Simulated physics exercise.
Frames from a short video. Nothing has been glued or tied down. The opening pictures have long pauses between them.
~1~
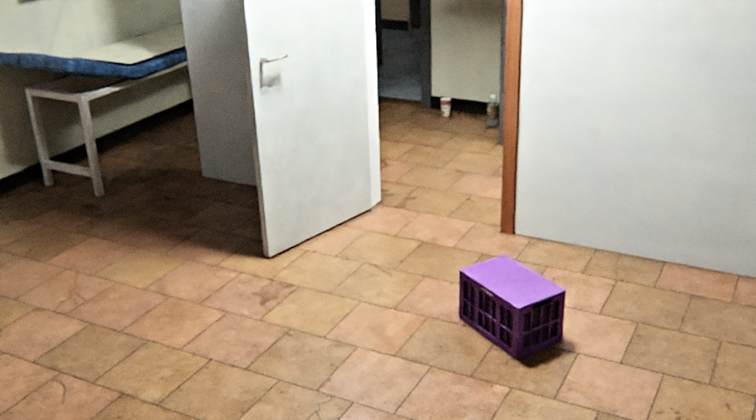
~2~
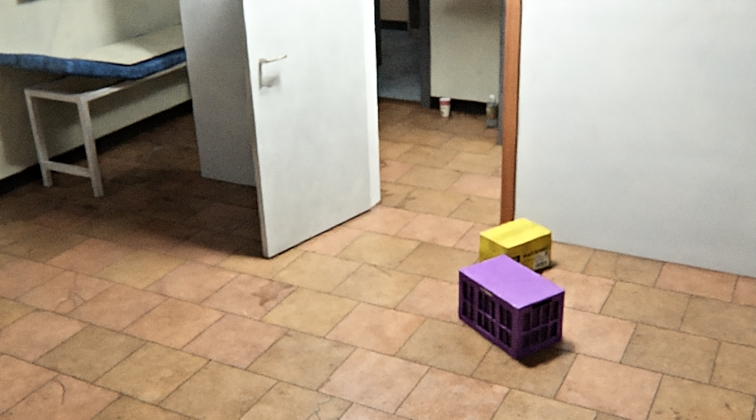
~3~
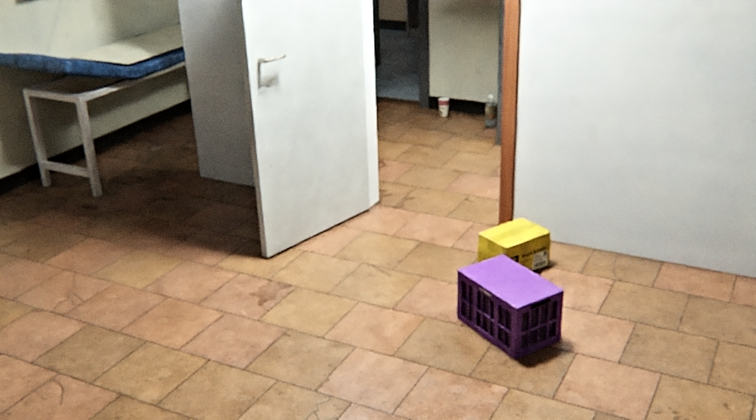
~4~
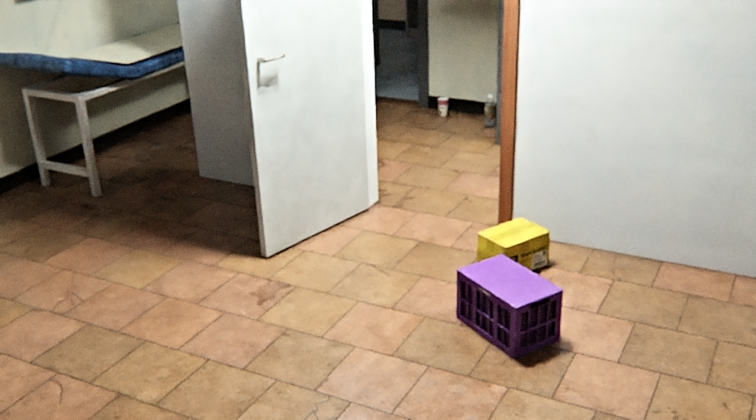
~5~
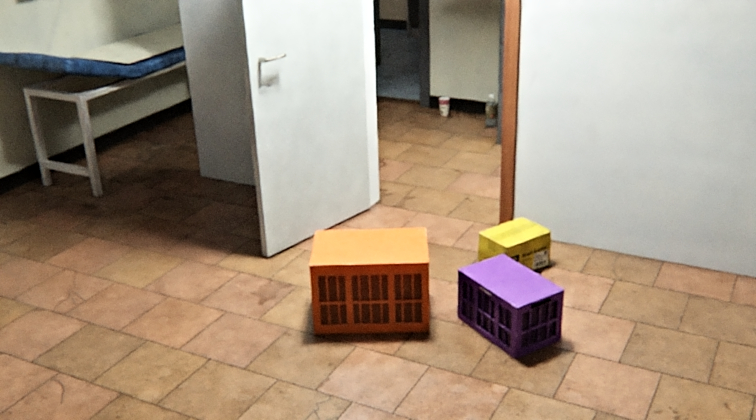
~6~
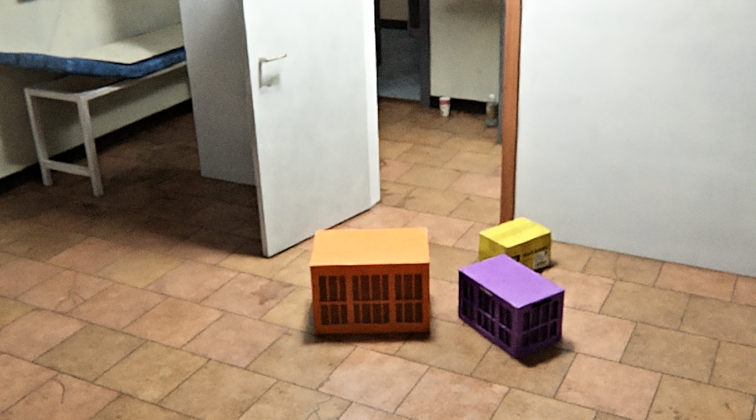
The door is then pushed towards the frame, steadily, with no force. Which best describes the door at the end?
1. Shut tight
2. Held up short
Answer: 1.
Then, 0.50 s later than the last frame, open by 84°.
Then, 0.90 s later than the last frame, open by 47°.
Then, 1.20 s later than the last frame, open by 16°.
When it is over, open by 0°; all 3 as before. End places, in pixels of the last picture, orange chest near (372, 280).
